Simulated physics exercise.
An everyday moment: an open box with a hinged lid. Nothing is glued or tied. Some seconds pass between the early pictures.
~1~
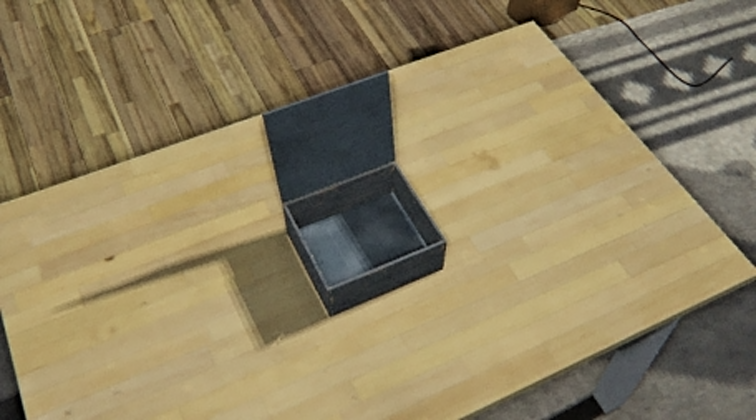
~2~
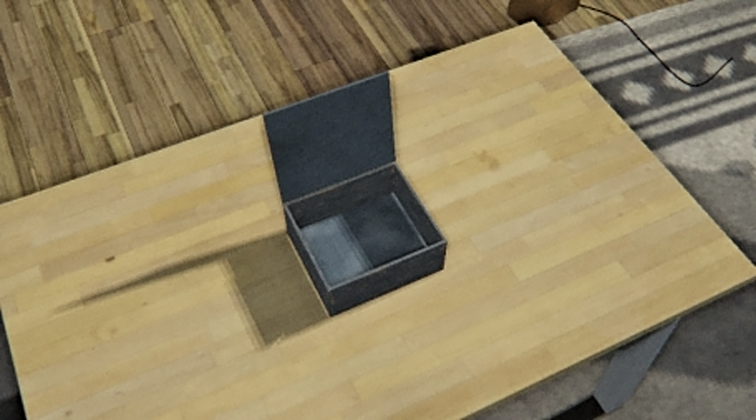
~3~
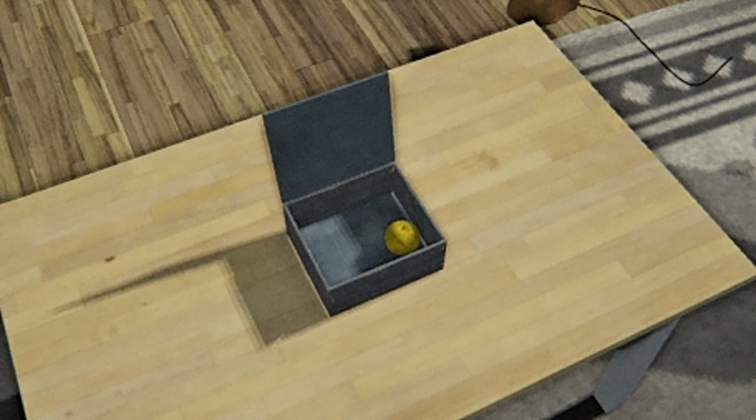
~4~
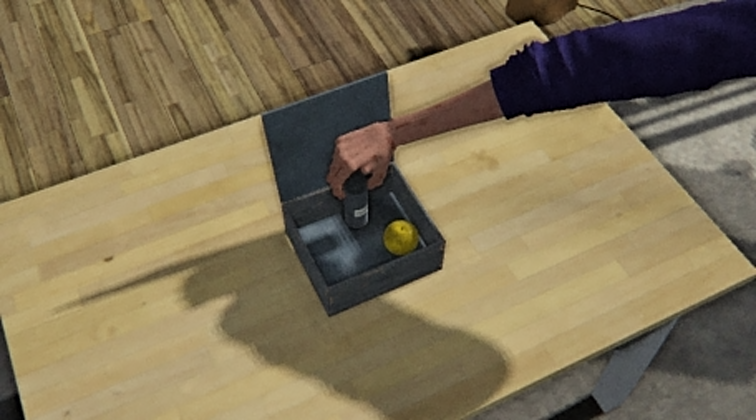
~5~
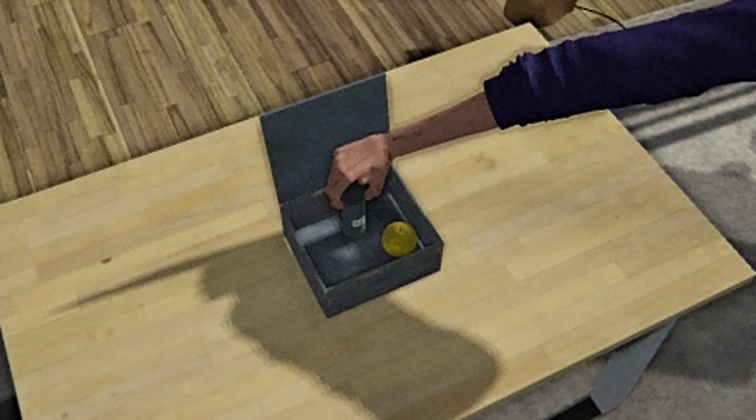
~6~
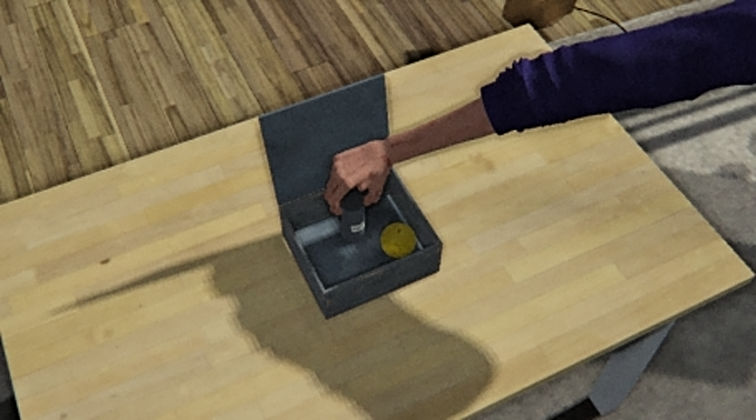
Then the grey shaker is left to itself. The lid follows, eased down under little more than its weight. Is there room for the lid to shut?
As it turns out, it is held up.
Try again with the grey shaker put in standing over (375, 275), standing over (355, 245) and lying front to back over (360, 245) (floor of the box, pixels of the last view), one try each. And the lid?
First, it is held up; second, it will not close; third, it closes.
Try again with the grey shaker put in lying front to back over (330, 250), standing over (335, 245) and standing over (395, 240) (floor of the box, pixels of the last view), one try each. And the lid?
First try: It shuts flat; second try: It is held up; third try: It closes.
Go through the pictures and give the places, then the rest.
In the first picture, the last thing is not in view yet.
In the second picture, the last thing is not in view yet.
In the third picture, the last thing is not in view yet; yellow apple (402, 238).
The fourth picture shows coming down; grey shaker (356, 200); yellow apple (401, 238).
The fifth picture shows coming down; grey shaker (354, 211); yellow apple (399, 239).
The sixth picture shows in place under the hand; grey shaker (353, 216); yellow apple (398, 240).
Then, 1.10 s later than the last frame, lid starting down.
Then, 1.50 s later than the last frame, lid 66° above the rim.
Then, 1.80 s later than the last frame, lid 43° above the rim.
When it is over, lid 37° above the rim; both as before. End places, in pixels of the last picture, grey shaker near (353, 216).
